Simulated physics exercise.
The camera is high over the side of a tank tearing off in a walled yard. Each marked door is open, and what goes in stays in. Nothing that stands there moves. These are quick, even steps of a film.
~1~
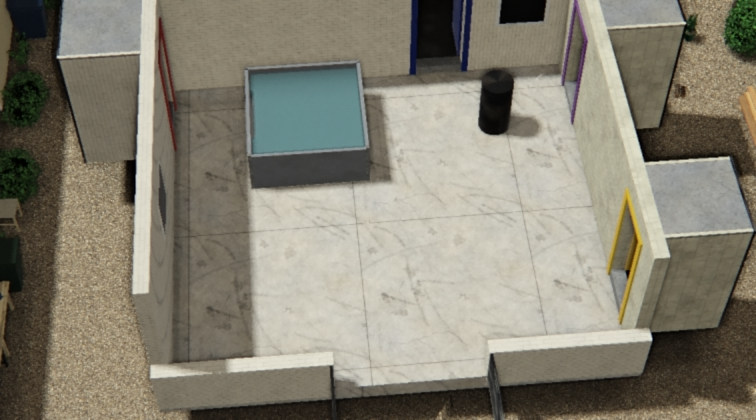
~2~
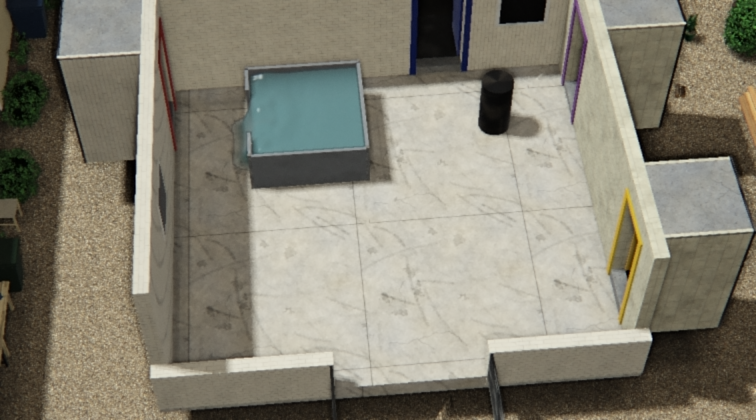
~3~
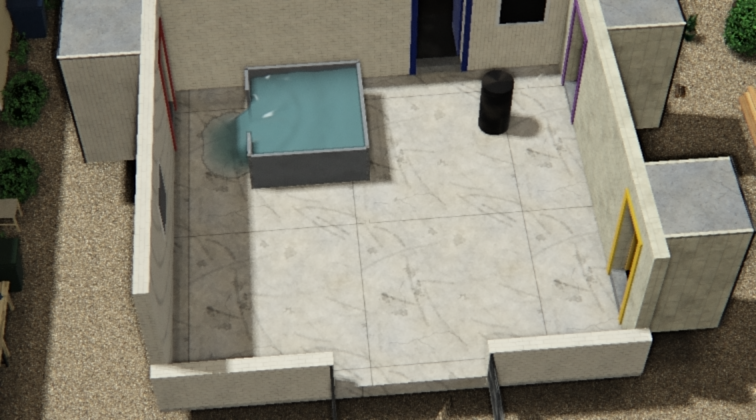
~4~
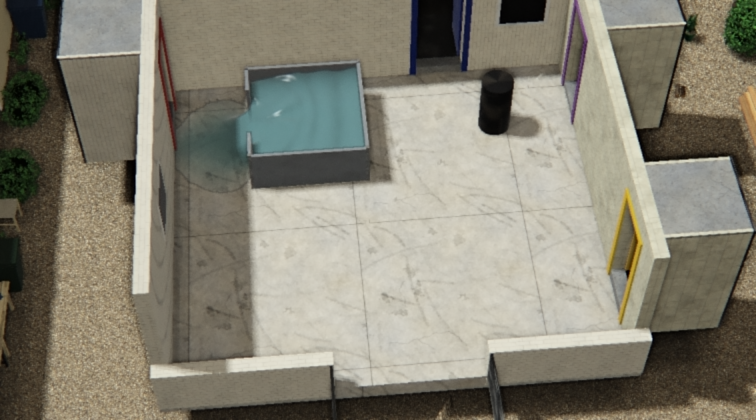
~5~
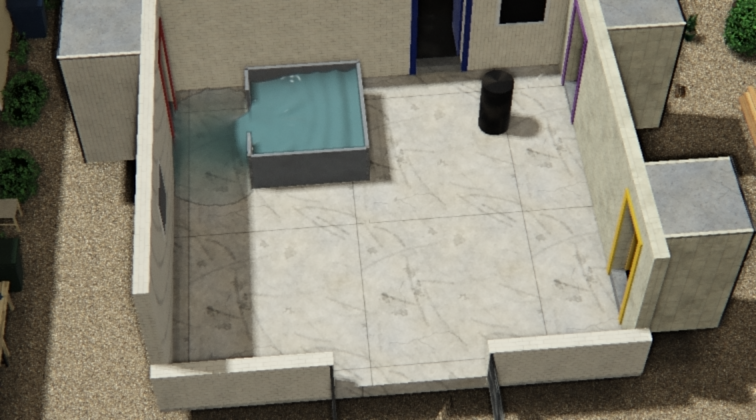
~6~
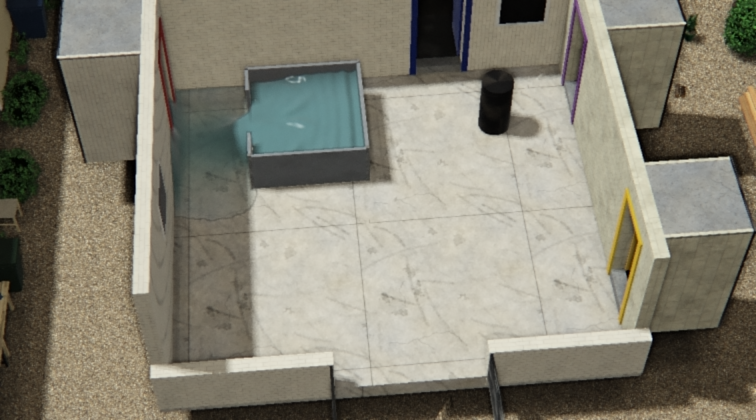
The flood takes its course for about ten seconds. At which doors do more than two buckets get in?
One by one: The yellow door stays under that; the purple door stays under that; the red door takes more than that; the blue door stays under that.
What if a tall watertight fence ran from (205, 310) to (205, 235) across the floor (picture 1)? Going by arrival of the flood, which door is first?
I say the one in red.
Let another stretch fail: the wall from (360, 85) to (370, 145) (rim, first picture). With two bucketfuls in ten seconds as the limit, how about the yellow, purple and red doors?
In short: The yellow door takes less; the purple door takes more; the red door keeps below it.
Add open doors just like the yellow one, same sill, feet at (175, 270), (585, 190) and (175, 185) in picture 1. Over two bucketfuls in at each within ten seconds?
In that order: Lets less in, holds, goes over.
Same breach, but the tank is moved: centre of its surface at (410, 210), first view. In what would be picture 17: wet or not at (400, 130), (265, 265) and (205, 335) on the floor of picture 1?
In turn: Clear, covered, wet.
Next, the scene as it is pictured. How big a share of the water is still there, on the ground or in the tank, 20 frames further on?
Close to 94 %.
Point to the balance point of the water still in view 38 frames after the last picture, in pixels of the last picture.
Near (307, 192).
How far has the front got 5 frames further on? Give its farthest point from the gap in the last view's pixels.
Around (174, 306).
A moment on, water covers 10 % of the floor; the yellow door not reached, the purple door not reached, the red door over two buckets in, the blue door not reached.
Next, water covers 25 % of the floor; the yellow door not reached, the purple door not reached, the red door far over two buckets in, the blue door not reached.
Then, water covers 45 % of the floor; the yellow door not reached, the purple door not reached, the red door far over two buckets in, the blue door wet at the sill, nothing in.
Later, water covers 70 % of the floor; the yellow door not reached, the purple door under two buckets in, the red door far over two buckets in, the blue door wet at the sill, nothing in.
In the end, water covers 95 % of the floor; the yellow door wet at the sill, nothing in, the purple door under two buckets in, the red door far over two buckets in, the blue door wet at the sill, nothing in.
